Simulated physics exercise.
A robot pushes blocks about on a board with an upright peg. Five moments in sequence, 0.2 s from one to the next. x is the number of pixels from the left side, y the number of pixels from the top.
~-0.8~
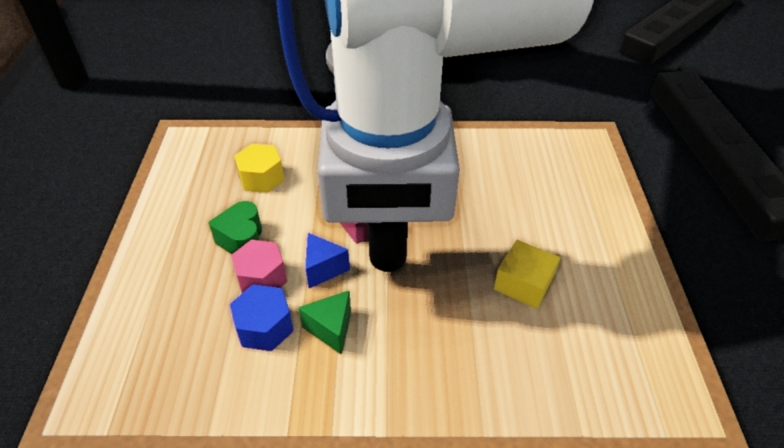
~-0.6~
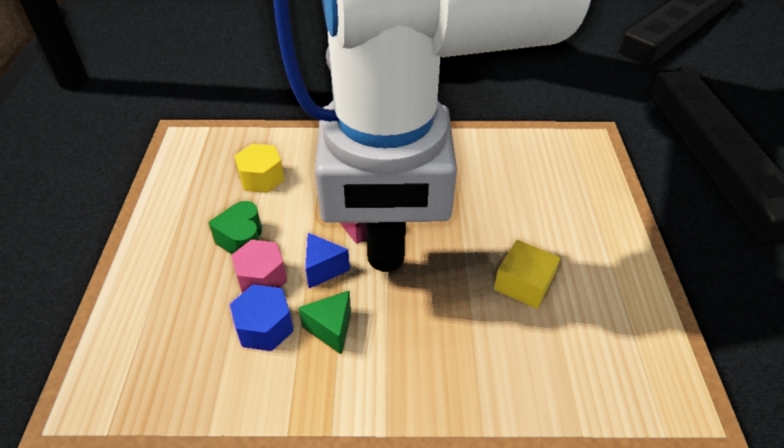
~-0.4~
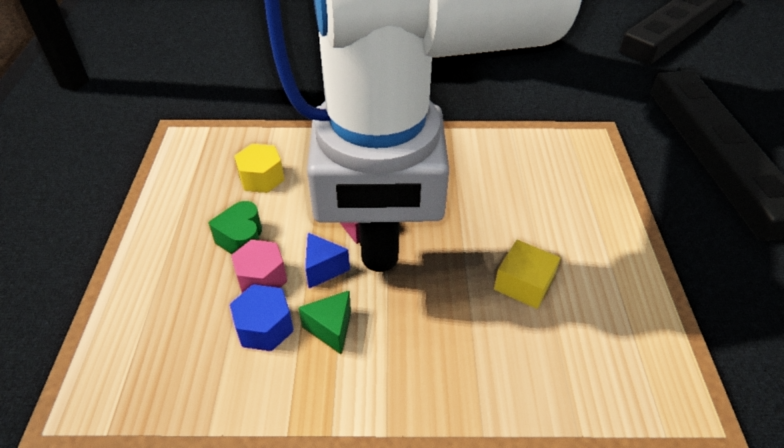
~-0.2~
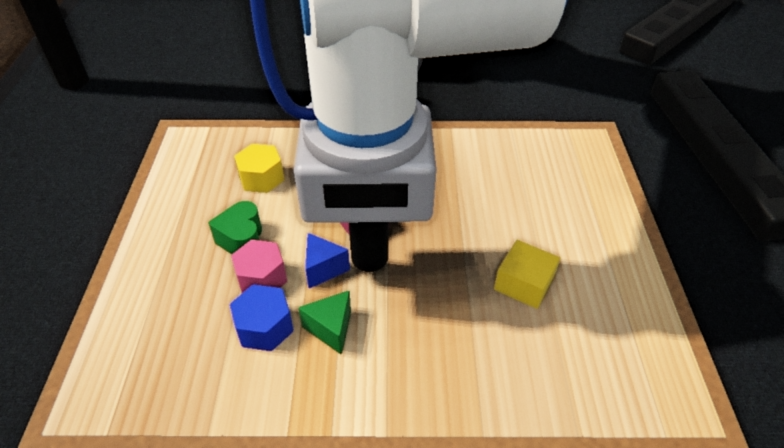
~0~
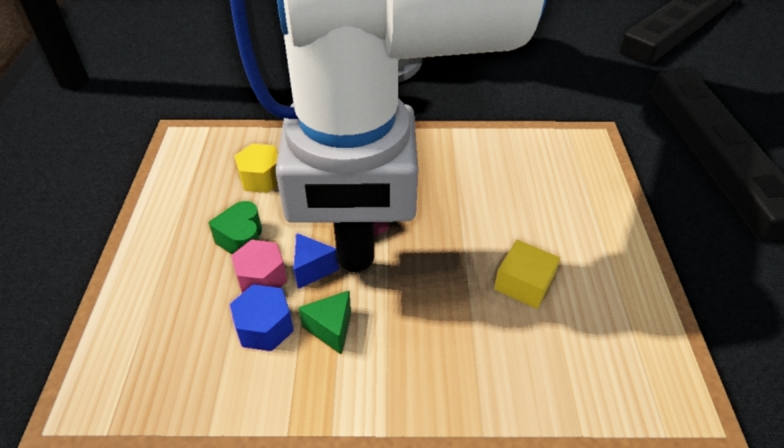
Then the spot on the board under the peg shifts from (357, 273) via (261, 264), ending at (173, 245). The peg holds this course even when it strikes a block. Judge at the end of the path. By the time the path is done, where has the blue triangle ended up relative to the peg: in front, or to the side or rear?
When the path ends, it will sit ahead of the peg.
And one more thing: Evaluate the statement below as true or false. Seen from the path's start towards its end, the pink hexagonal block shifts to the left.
My answer: True.
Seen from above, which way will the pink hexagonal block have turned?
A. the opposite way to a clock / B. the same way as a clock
Correct choice: A.
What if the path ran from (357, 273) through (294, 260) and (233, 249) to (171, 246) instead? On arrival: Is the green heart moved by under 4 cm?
No, that is not how it ends up.
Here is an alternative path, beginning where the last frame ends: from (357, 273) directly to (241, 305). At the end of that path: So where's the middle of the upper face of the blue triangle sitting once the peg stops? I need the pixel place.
I think it will end close to (284, 240).
What follows on the original path. One third of the way, peg at (288, 255); green heart at (224, 216), turned 25° clockwise; pink hexagonal block at (231, 260), turned 30° anticlockwise; blue triangle at (258, 237), turned 45° anticlockwise.
Two thirds of the way, peg at (226, 243); green heart at (199, 204), turned 95° clockwise; pink hexagonal block at (197, 269), turned 75° anticlockwise; blue triangle at (196, 228), turned 30° anticlockwise.
At the end, peg at (167, 231); green heart at (195, 198), turned 110° clockwise; pink hexagonal block at (196, 270), turned 75° anticlockwise; blue triangle at (141, 212), turned 15° anticlockwise; pink square still.
